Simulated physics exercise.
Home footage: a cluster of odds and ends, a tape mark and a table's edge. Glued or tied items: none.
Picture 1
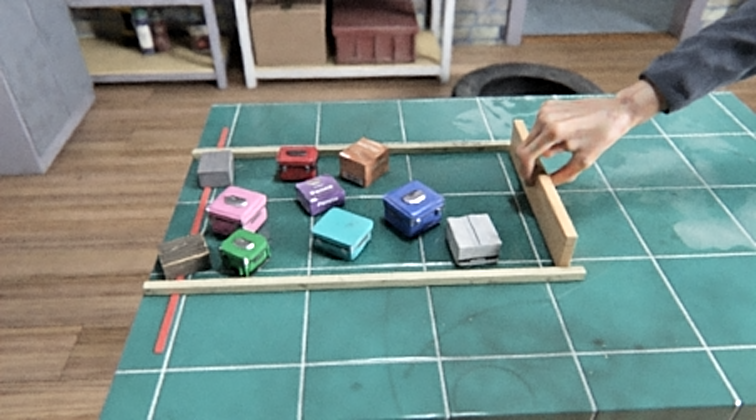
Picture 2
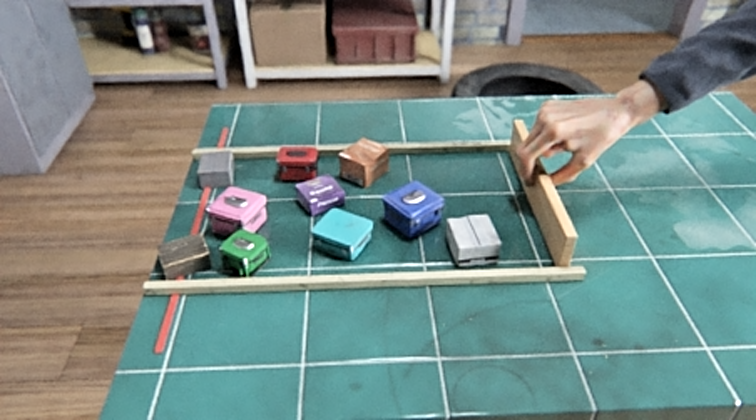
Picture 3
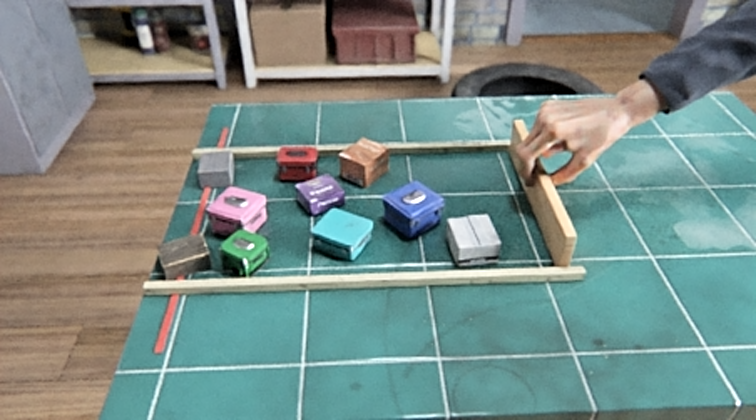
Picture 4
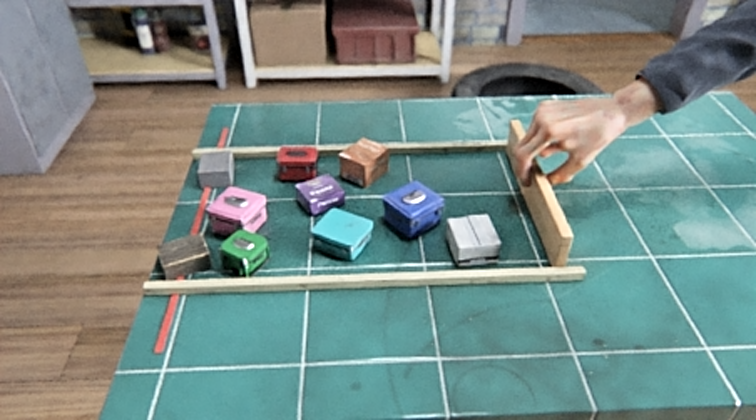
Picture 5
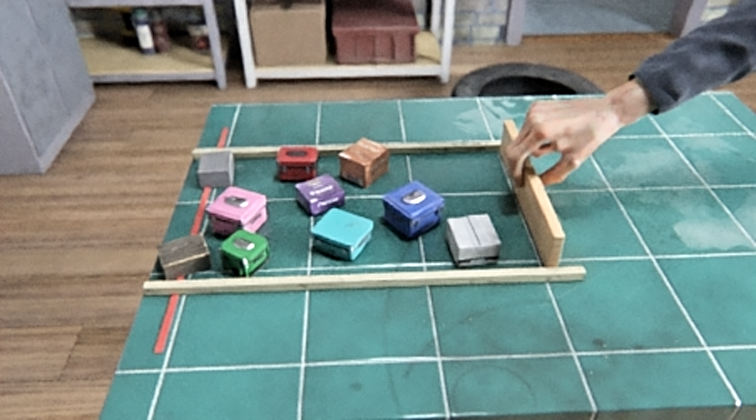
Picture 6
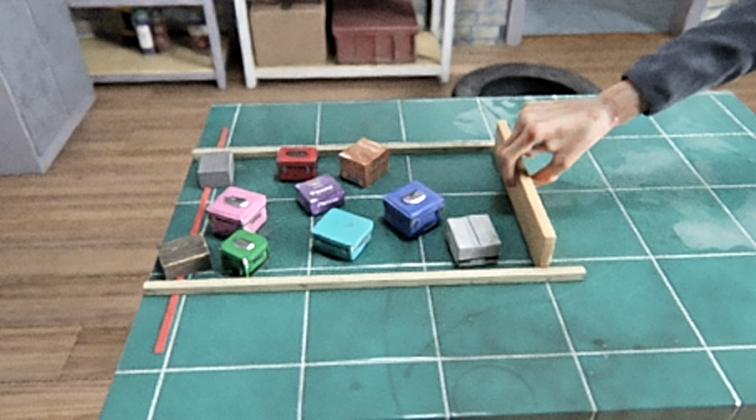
On a green tabletop marked with white lines, a hand held a wooden board beside a cluster of small colourful boxes, then slid it slightly left between two wooden strips while the boxes stayed still.
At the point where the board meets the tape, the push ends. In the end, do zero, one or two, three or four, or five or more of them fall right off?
Pushes off five or more.
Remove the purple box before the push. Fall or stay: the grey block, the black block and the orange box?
The grey block falls; the black block falls; the orange box is kept.
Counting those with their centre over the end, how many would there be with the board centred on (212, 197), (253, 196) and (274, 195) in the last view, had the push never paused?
First 7, then 3, then 0.
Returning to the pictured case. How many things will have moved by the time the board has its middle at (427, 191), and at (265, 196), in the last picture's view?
The count is 2 at the first point and 10 at the second.
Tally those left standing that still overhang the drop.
You'd get 3.
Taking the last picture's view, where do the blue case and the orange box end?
Going in order: First (174, 207), then (188, 174).
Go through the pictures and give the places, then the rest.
In the first picture, black block (184, 256); grey block (217, 169); pink case (238, 214); board (538, 187); tape (200, 215).
In the second picture, grey block (217, 169); green case (245, 254).
In the third picture, pink case (238, 214); blue case (413, 209).
In the fourth picture, black block (185, 256); turquoise case (343, 236).
In the fifth picture, grey block (217, 169); purple box (320, 195).
In the sixth picture, black block (185, 256); grey block (217, 169); pink case (238, 214); board (519, 188); tape (200, 215).
Early on, none off yet; black block at rest near (185, 256); grey block at rest near (217, 169); pink case at rest near (238, 214).
Finally, the number that fall off is five or more; lost, turquoise case, purple box, red case, green case, pink case, grey block and black block.
